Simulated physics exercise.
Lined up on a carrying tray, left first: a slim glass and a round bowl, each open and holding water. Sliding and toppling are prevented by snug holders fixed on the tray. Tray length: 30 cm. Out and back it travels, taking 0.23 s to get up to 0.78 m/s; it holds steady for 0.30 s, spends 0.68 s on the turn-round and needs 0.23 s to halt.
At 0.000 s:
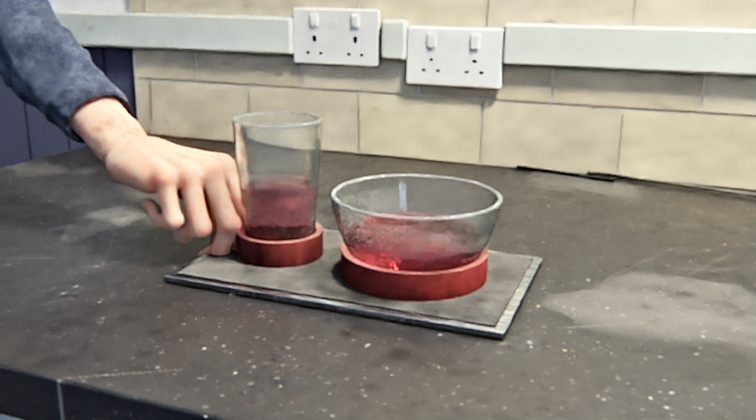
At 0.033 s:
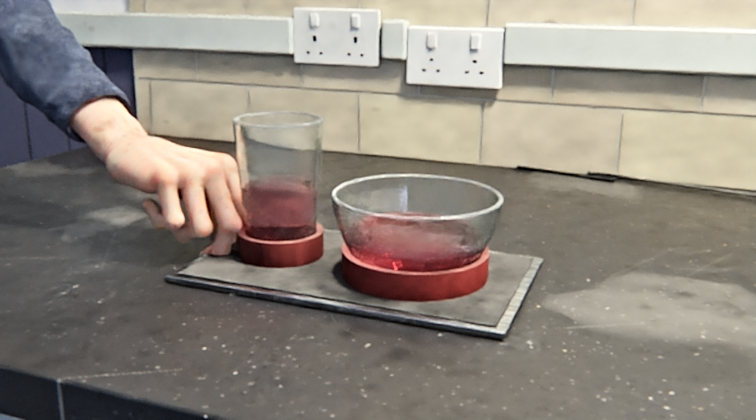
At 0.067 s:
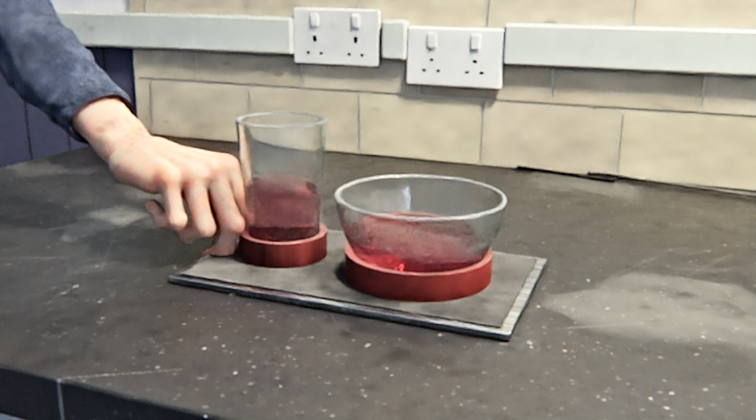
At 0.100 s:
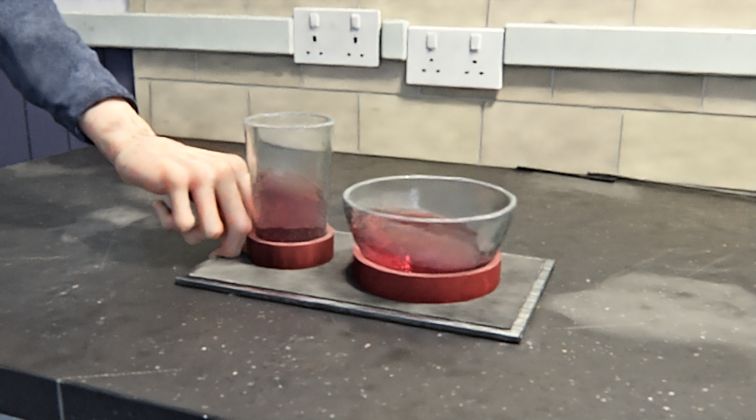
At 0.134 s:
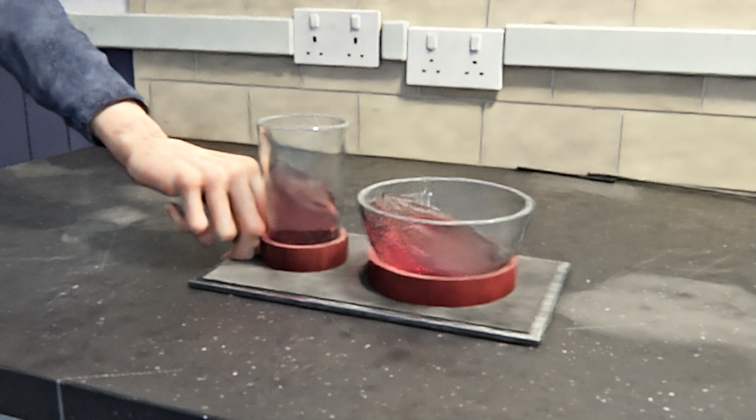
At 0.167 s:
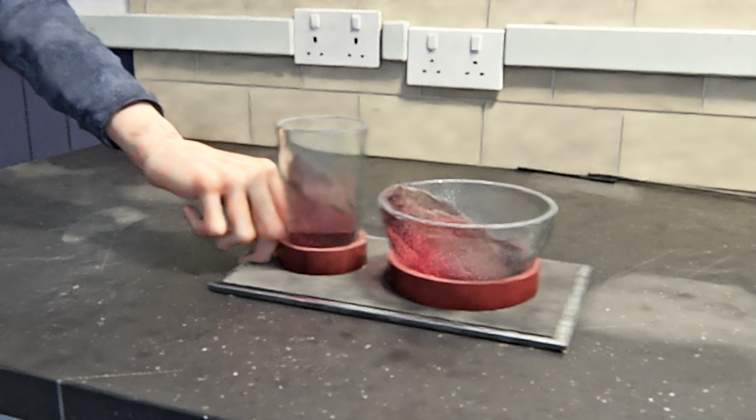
A tray carrying a slim glass and a round bowl of red liquid, a hand beside the glass, starts out almost still on the dark countertop. It then slides a short way right, gathering speed, and the liquid in both slopes increasingly steeply, higher on the left.
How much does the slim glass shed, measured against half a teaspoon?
It sheds less than that.
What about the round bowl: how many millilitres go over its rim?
Estimated volume: Some 70 ml.
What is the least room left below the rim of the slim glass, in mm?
Peak gap to rim: Around 30 mm.
After 0.55 s the tray moves at 0.78 m/s; losses from the left are 0, 22 ml.
After 0.93 s the tray moves at 0.20 m/s; losses from the left are 0, 50 ml.
After 1.31 s the tray moves at 0.49 m/s; losses from the left are 0, 69 ml.
After 1.69 s the tray moves at 0.00 m/s; losses from the left are 0, 69 ml.
In the end losses from the left are 0, 69 ml.
